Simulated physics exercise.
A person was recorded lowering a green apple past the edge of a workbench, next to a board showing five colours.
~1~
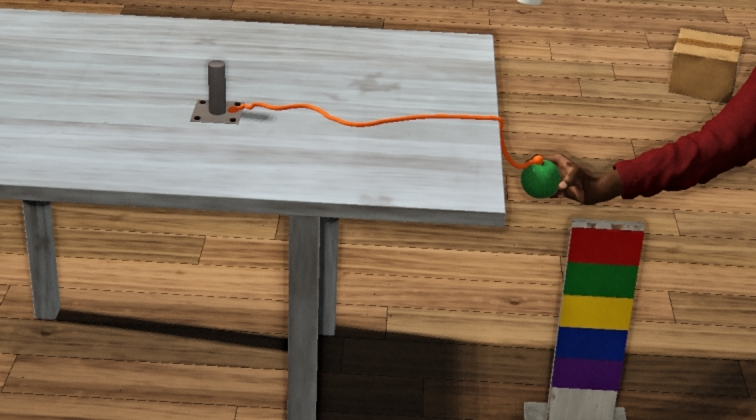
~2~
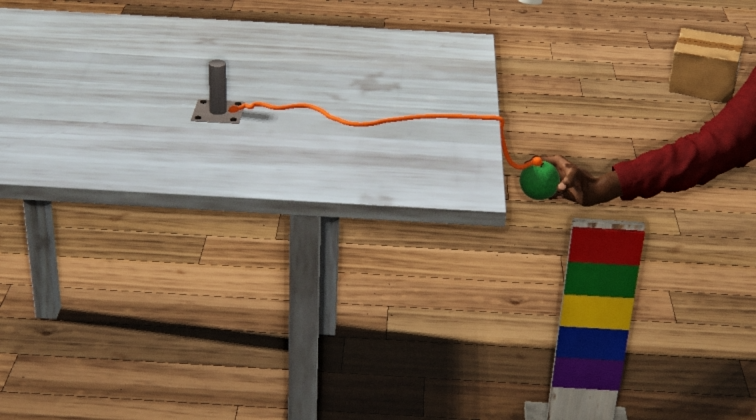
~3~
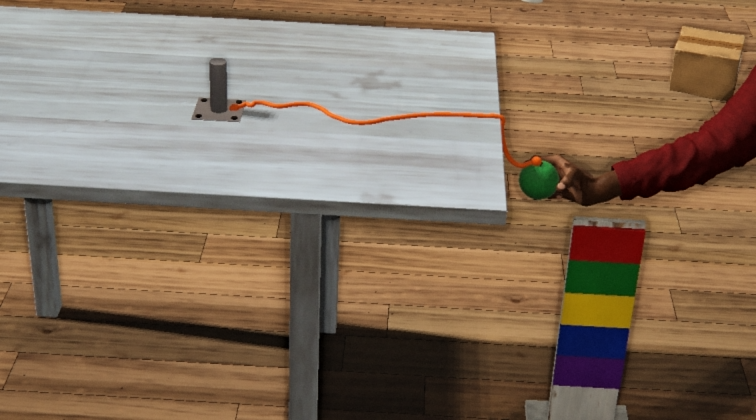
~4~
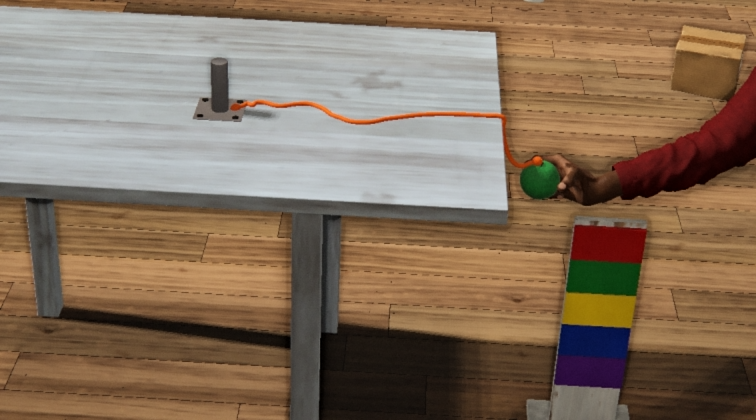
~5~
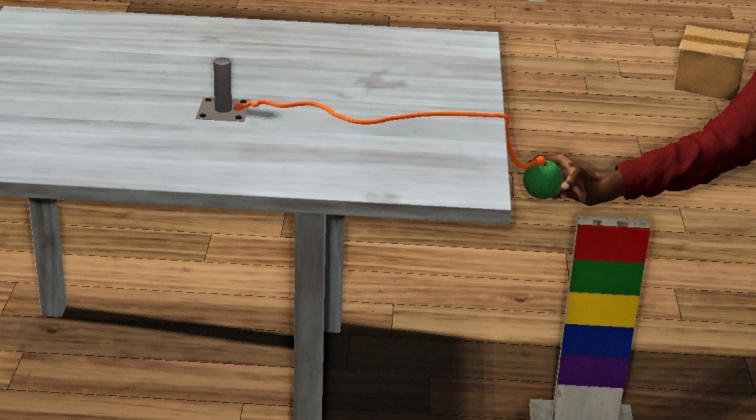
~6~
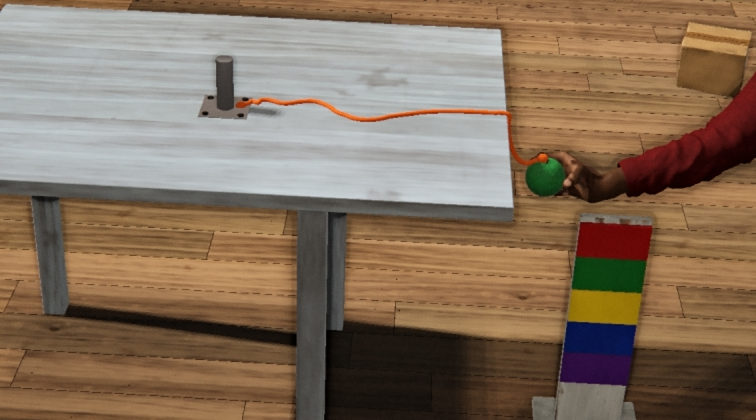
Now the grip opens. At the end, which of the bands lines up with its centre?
The band that lines up is red.
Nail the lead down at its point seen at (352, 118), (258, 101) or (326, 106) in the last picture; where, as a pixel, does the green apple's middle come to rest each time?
(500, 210); (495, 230); (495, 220).
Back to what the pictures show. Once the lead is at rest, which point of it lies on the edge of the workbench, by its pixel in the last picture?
It is around (480, 112).
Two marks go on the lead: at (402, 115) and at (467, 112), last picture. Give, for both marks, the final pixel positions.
Point one: (432, 118); point two: (500, 122).
Early on, apple near (472, 230); level with red.
Midway, apple near (502, 238); level with red.
Finally, apple near (493, 241); level with red. Its middle rests at the red band.
